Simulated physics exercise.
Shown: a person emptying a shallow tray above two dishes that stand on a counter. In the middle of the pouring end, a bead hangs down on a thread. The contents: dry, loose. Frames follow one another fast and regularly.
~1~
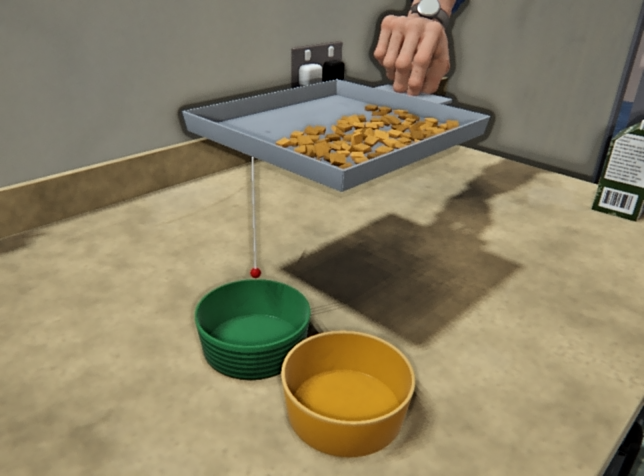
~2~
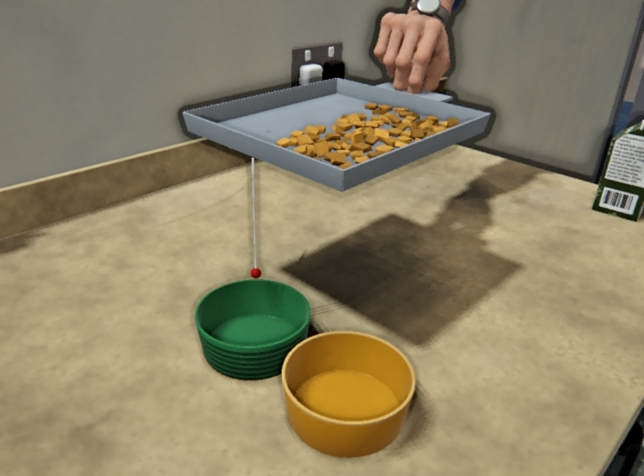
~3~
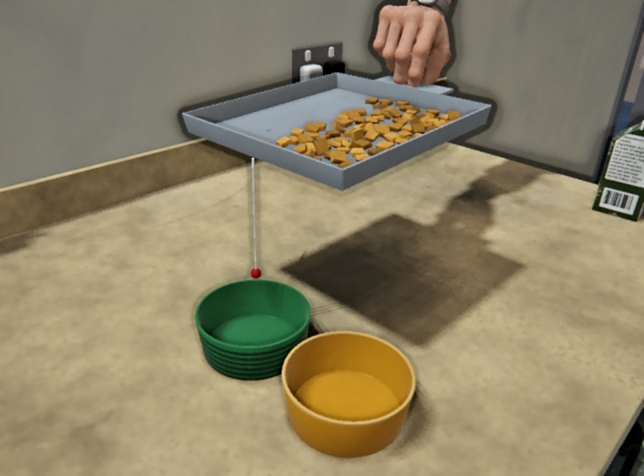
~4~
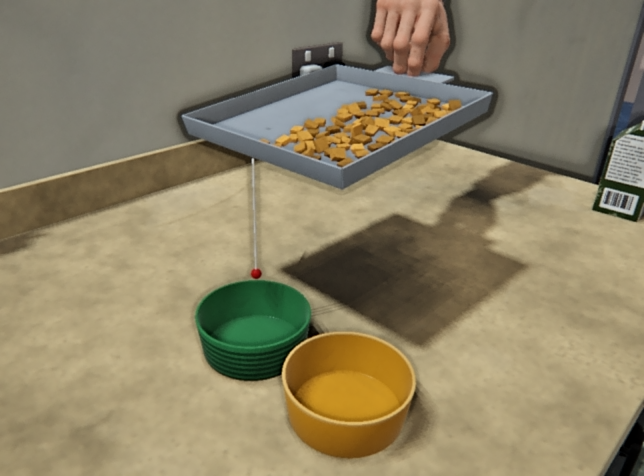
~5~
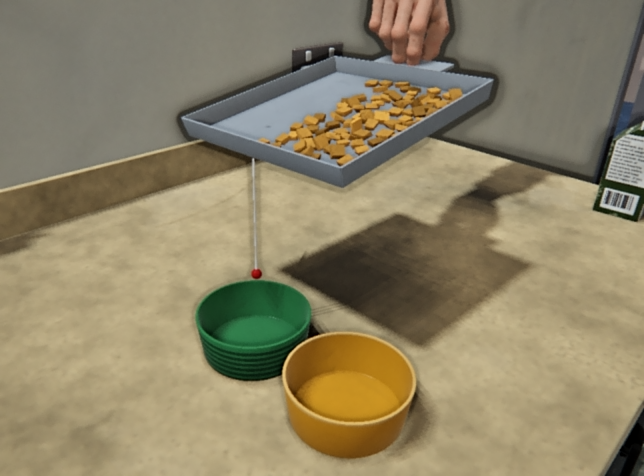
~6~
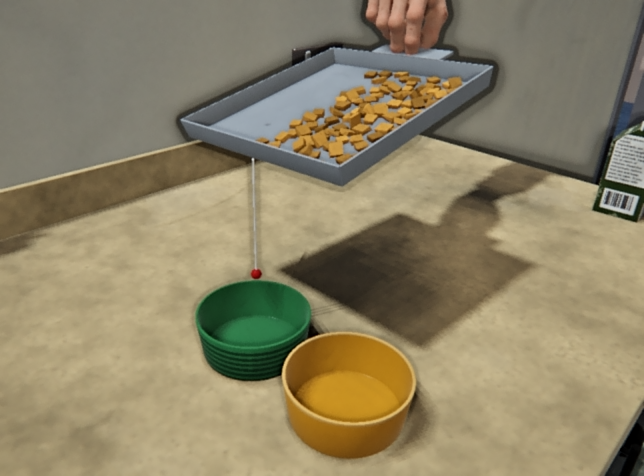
At first, a hand holds a shallow gray tray of small golden-brown pieces nearly level above a green dish and a yellow-orange one on a counter. Then the hand slowly lifts the tray's far side, tilting it slightly toward the front, while the pieces shift little and the red bead hangs still.
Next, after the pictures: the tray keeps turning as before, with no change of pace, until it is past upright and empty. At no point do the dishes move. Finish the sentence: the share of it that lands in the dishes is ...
... below one half.
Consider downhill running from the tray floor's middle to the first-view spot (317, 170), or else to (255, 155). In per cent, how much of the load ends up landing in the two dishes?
Lab note: Try one about 50 %, try two about 60 %.
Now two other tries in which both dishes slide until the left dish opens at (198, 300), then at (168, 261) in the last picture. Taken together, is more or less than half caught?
The first try: Above a half. The second: Most of it.
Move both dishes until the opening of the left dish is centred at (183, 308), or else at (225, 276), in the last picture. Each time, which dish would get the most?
The first try: The dish on the left. The second: The left one.
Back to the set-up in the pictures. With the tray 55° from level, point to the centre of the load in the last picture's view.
At about (273, 120).
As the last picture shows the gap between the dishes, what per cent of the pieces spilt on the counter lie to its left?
Close to 100 per cent of the spill, I think.
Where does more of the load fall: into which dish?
Result: The left of the two takes it.
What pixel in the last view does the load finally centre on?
Near pixel (202, 326).
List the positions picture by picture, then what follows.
Corners of the pouring end (187, 111) and (343, 169), level; middle of the load (371, 135), cereal squares; left dish (208, 351); right dish (302, 424); bead on its thread (256, 273), in the first frame.
Corners of the pouring end (187, 112) and (343, 168), level; middle of the load (371, 134), in the second frame.
Corners of the pouring end (187, 113) and (343, 168), tipped barely, lowest at the left corner; middle of the load (371, 130), in the third frame.
Corners of the pouring end (186, 115) and (342, 167), tipped a little, lowest at the left corner; middle of the load (371, 124), in the fourth frame.
Corners of the pouring end (186, 117) and (341, 165), tipped a little, lowest at the left corner; middle of the load (371, 117), in the fifth frame.
Corners of the pouring end (185, 119) and (339, 164), tipped a little, lowest at the left corner; middle of the load (370, 111); left dish (209, 352); right dish (302, 425), in the sixth frame.
Just after the last frame, tray tipped steeply; every one on the tray.
A moment on, tray tipped right over; almost all on the tray; just a few in the left dish; about a tenth outside both.
Further on, tray tipped past a quarter turn; roughly a third in the left dish; roughly two thirds outside both.
When it is over, tray tipped past a quarter turn; not one in the right dish; roughly a third in the left dish; roughly two thirds outside both.
